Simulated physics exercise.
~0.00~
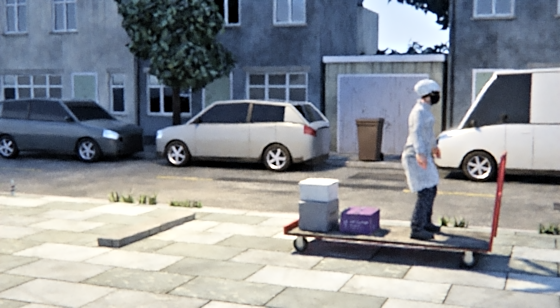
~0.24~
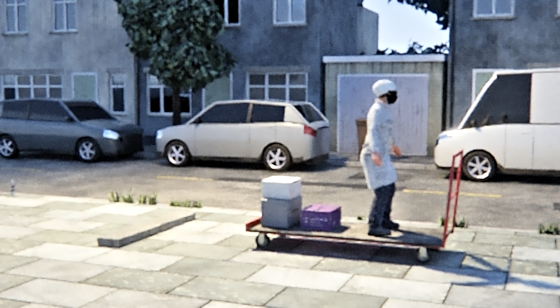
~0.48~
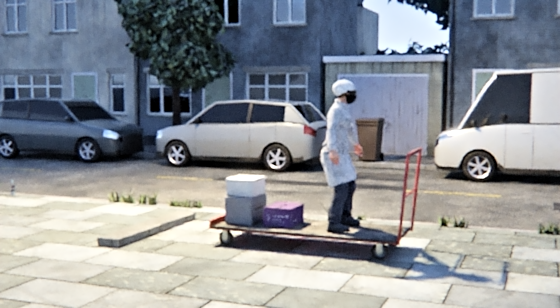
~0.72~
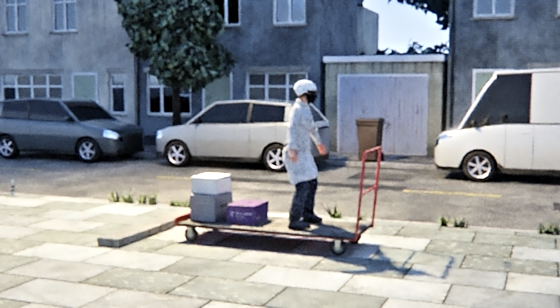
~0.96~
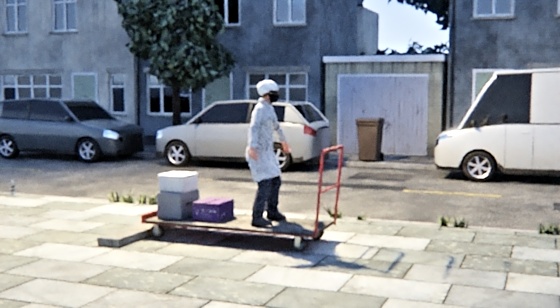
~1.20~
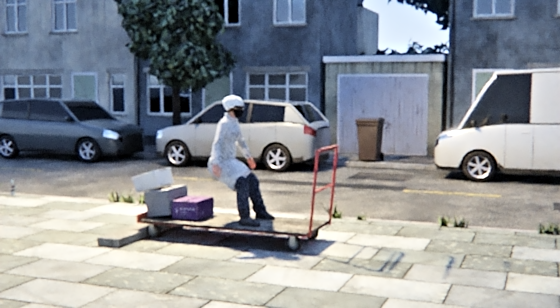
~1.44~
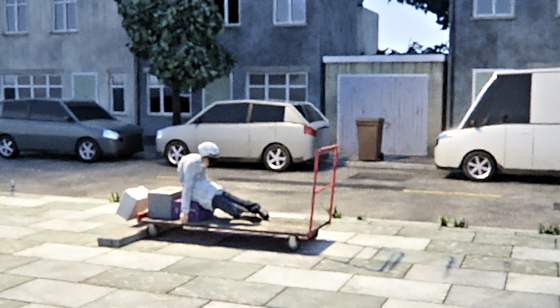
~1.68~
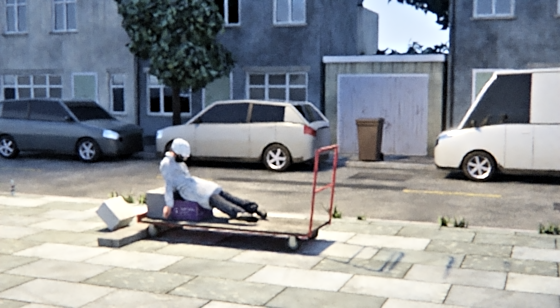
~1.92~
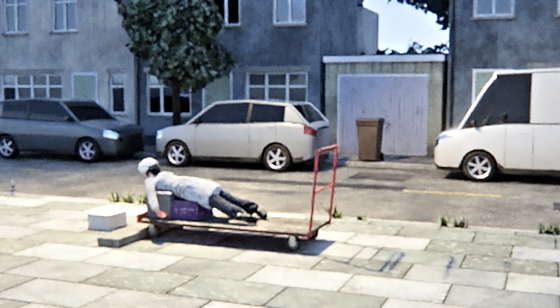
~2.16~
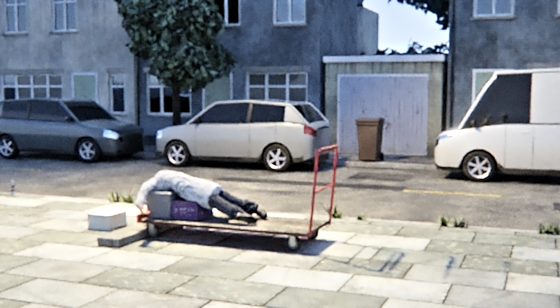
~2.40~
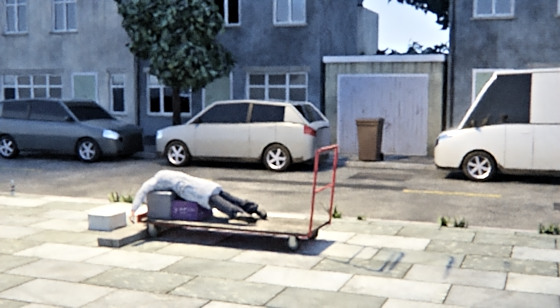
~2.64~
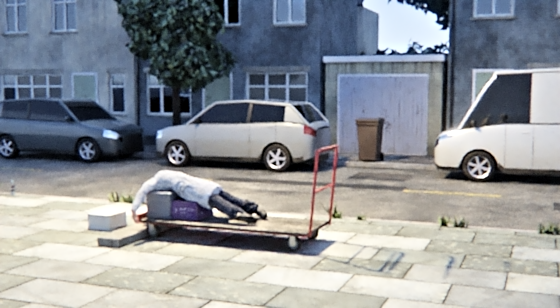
A person in a white coat and cap rode a trolley leftward along the pavement until it stopped at a low kerb, then toppled back onto a purple carton and grey box, ending slumped over them as the white box tumbled off the front.
